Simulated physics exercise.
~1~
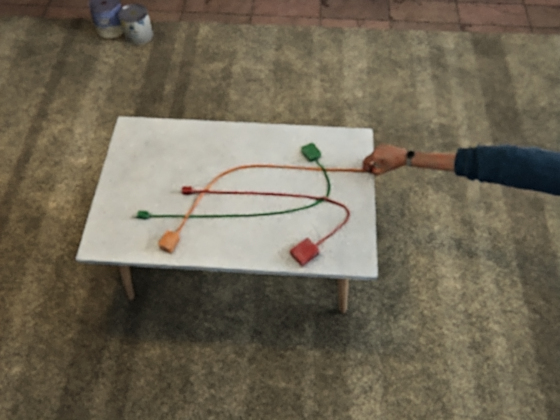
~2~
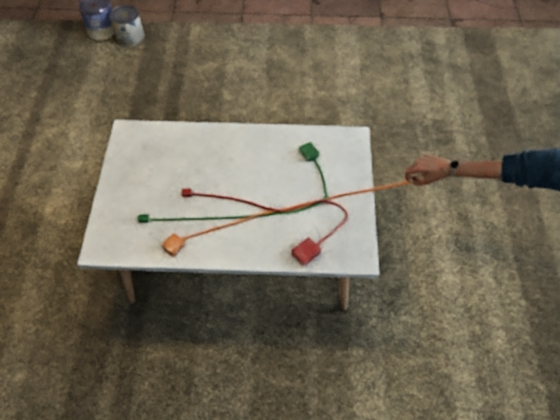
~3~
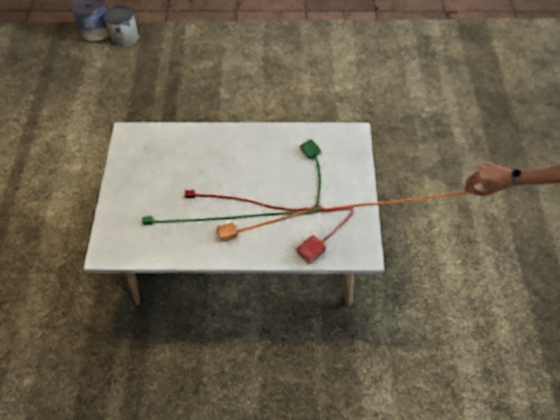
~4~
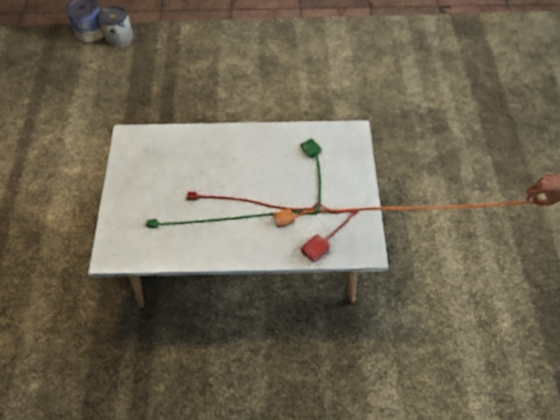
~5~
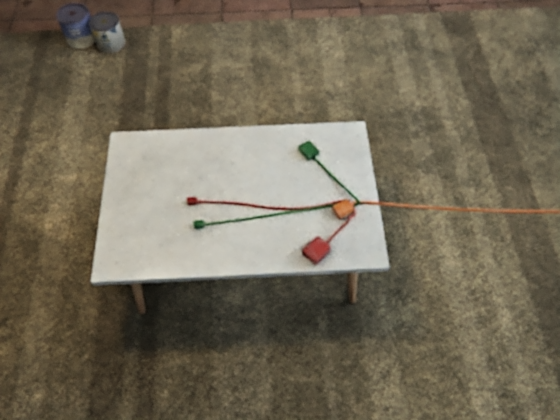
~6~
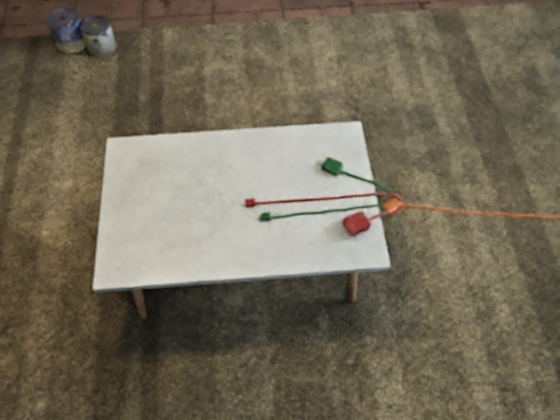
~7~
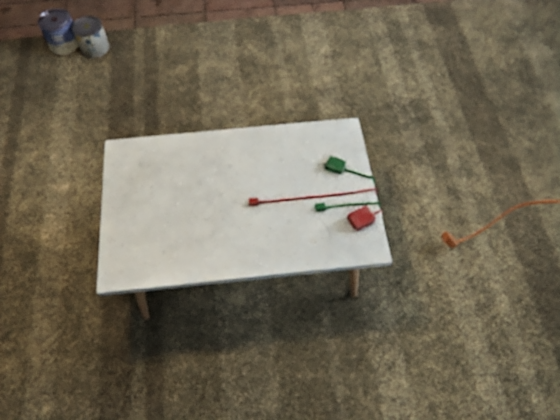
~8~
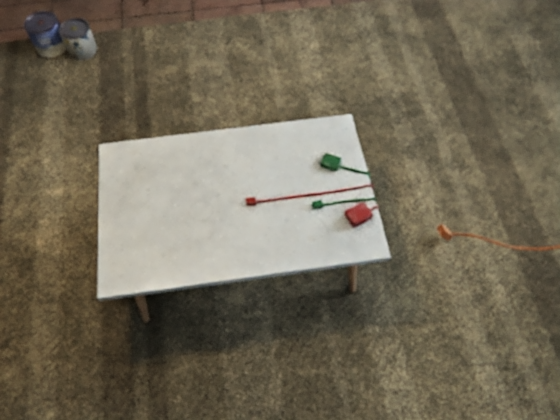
On a white table, a hand pulls the orange lead off, dragging red and green ones rightward.
